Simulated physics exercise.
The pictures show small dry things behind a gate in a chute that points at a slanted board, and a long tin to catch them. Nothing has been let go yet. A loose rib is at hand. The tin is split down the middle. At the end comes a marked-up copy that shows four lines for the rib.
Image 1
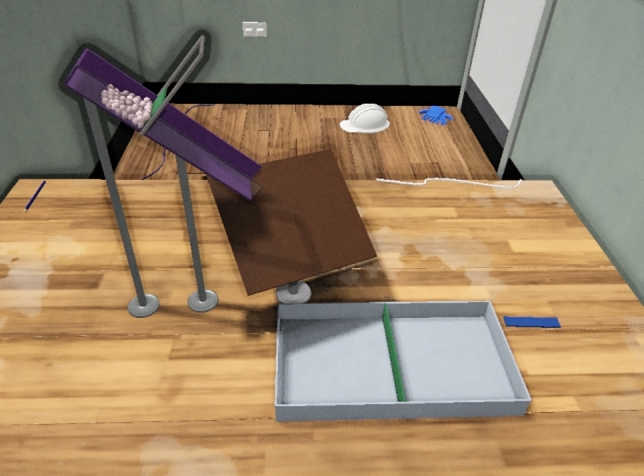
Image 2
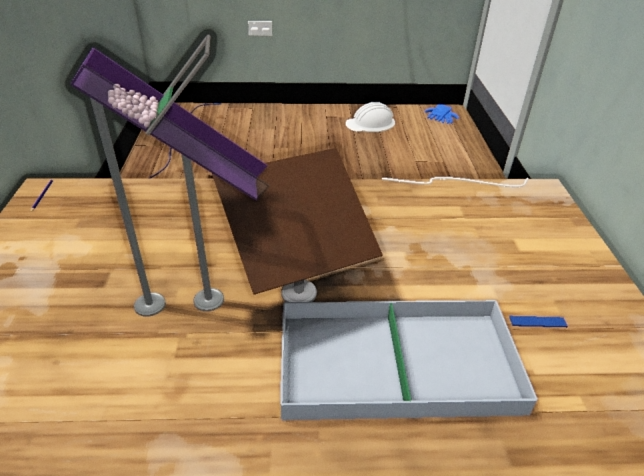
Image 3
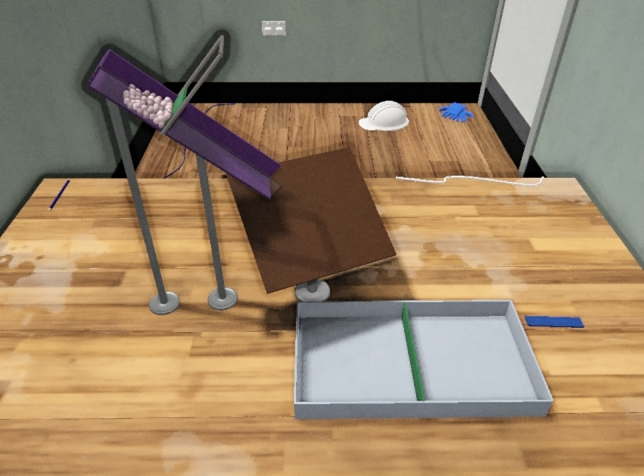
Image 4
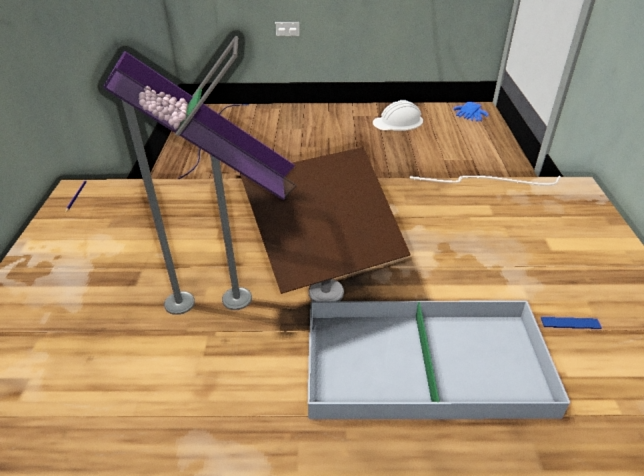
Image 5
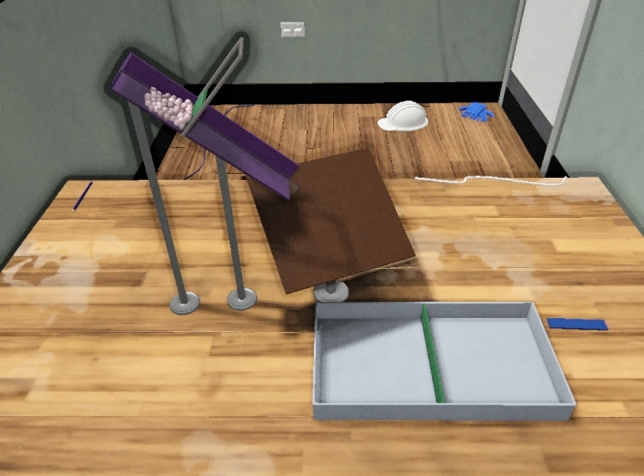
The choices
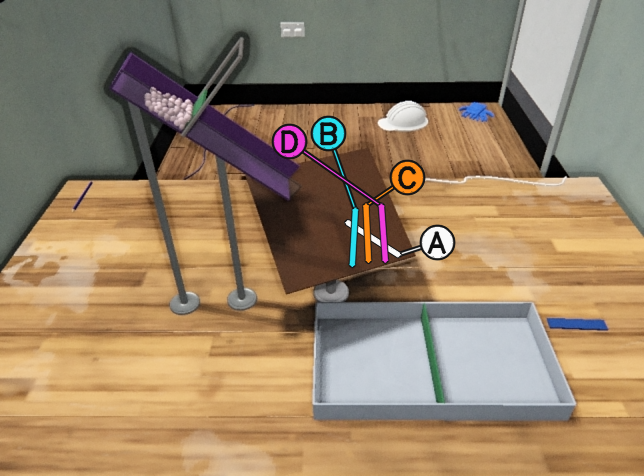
A tilted brown board stands still below a purple chute of small pale beads as the view shifts slightly left.
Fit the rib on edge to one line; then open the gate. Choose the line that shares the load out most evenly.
The answer is line A.
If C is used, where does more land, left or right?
More lands on the left.
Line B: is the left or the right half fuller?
Left.
On the marked copy, line A from (347, 222) to (398, 254); line B from (355, 210) to (352, 264); line C from (366, 205) to (368, 260); line D from (381, 206) to (385, 260).
With A, of what is caught, roughly half in the left half, roughly half in the right.
With B, of what is caught, almost all in the left half, about a tenth in the right.
With C, of what is caught, almost all in the left half, about a tenth in the right.
With D, of what is caught, almost all in the left half, about a tenth in the right.
